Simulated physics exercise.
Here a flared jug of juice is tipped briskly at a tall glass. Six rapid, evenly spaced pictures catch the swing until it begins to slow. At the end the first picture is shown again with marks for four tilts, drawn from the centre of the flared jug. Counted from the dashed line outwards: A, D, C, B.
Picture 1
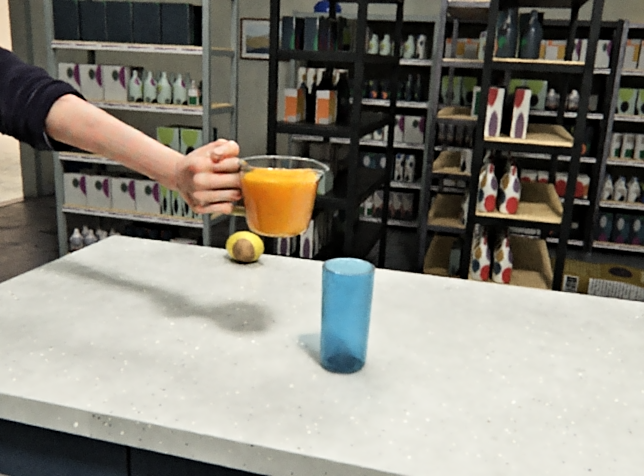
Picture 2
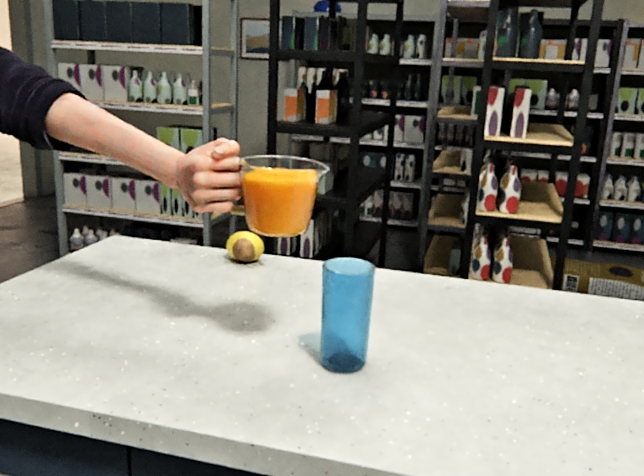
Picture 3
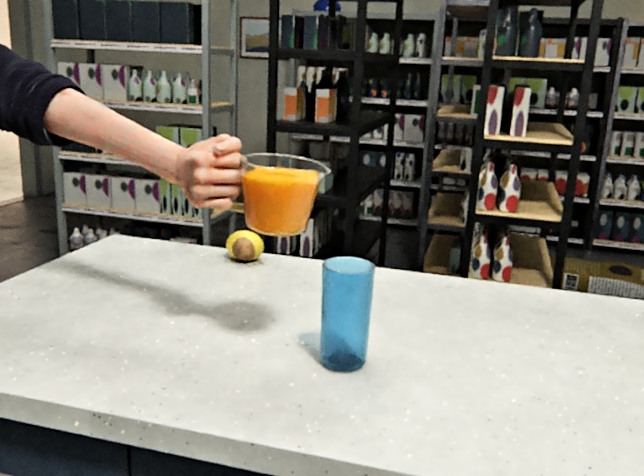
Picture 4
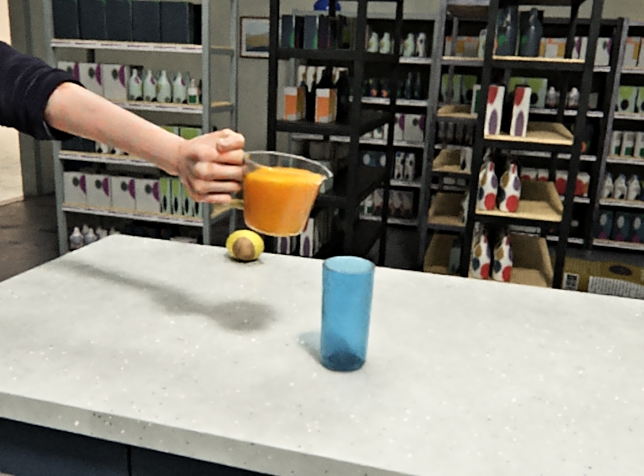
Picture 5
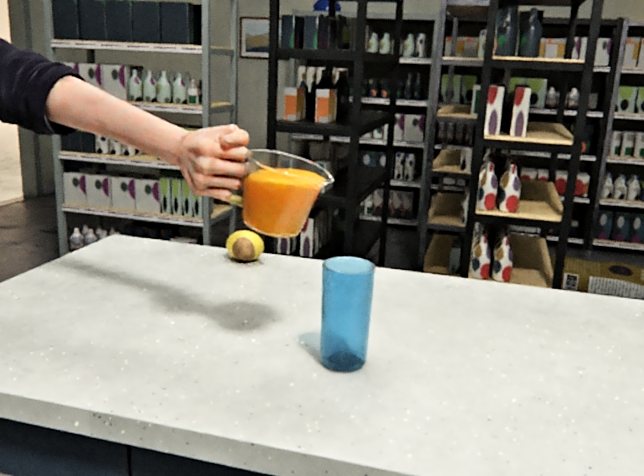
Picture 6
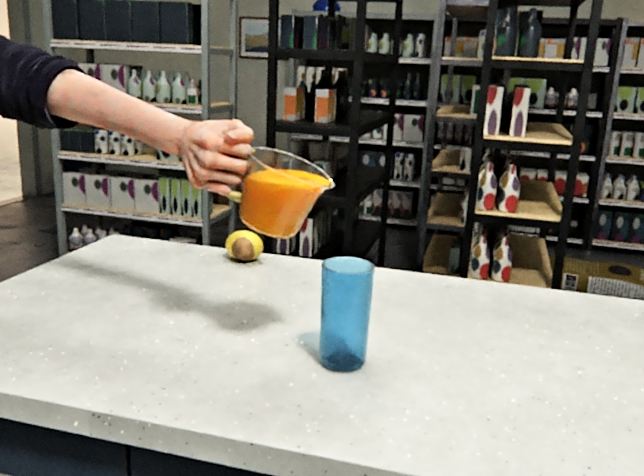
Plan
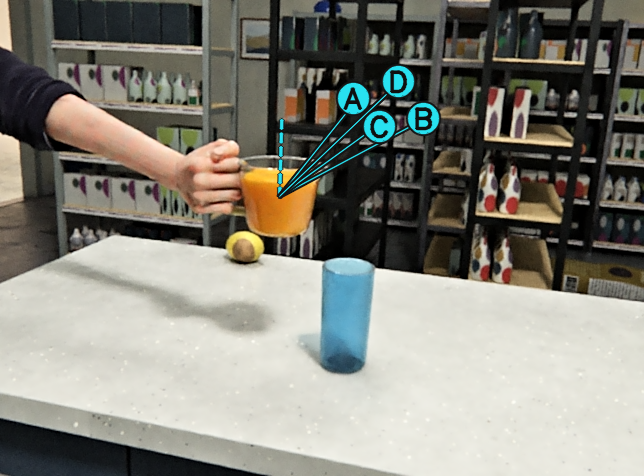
A hand reaching in from the left, in a dark sleeve, holds a clear glass jug of orange juice above a pale speckled counter, seen from slightly above in a room lined with stocked shelves. A tall blue glass stands below and right of the jug, with a yellowish round fruit behind. The camera stays still as the hand, level at first, steadily tilts the jug rightward, its juice still inside.
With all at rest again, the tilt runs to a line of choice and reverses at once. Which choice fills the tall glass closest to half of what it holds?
It is C.
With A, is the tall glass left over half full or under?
Under.
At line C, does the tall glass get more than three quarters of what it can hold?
No.
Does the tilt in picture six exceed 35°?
No, it does not.
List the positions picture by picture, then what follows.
In the first picture, upright, lip at (327, 170); rim of the tall glass round (349, 266); nothing has left yet.
In the second picture, upright, lip at (327, 170); nothing has left yet.
In the third picture, tipped about 4°, lip at (328, 172); nothing has left yet.
In the fourth picture, tipped about 8°, lip at (330, 175); nothing has left yet.
In the fifth picture, tipped about 13°, lip at (332, 181); nothing has left yet.
In the sixth picture, tipped about 18°, lip at (333, 186); nothing has left yet.
In cyan, A at (345, 114); B at (409, 127); C at (364, 135); D at (386, 94).
With A, the tall glass ends with about 26 % of what it can hold.
With B, the tall glass ends with about 66 % of what it can hold.
With C, the tall glass ends with about 52 % of what it can hold.
With D, the tall glass ends with about 38 % of what it can hold.
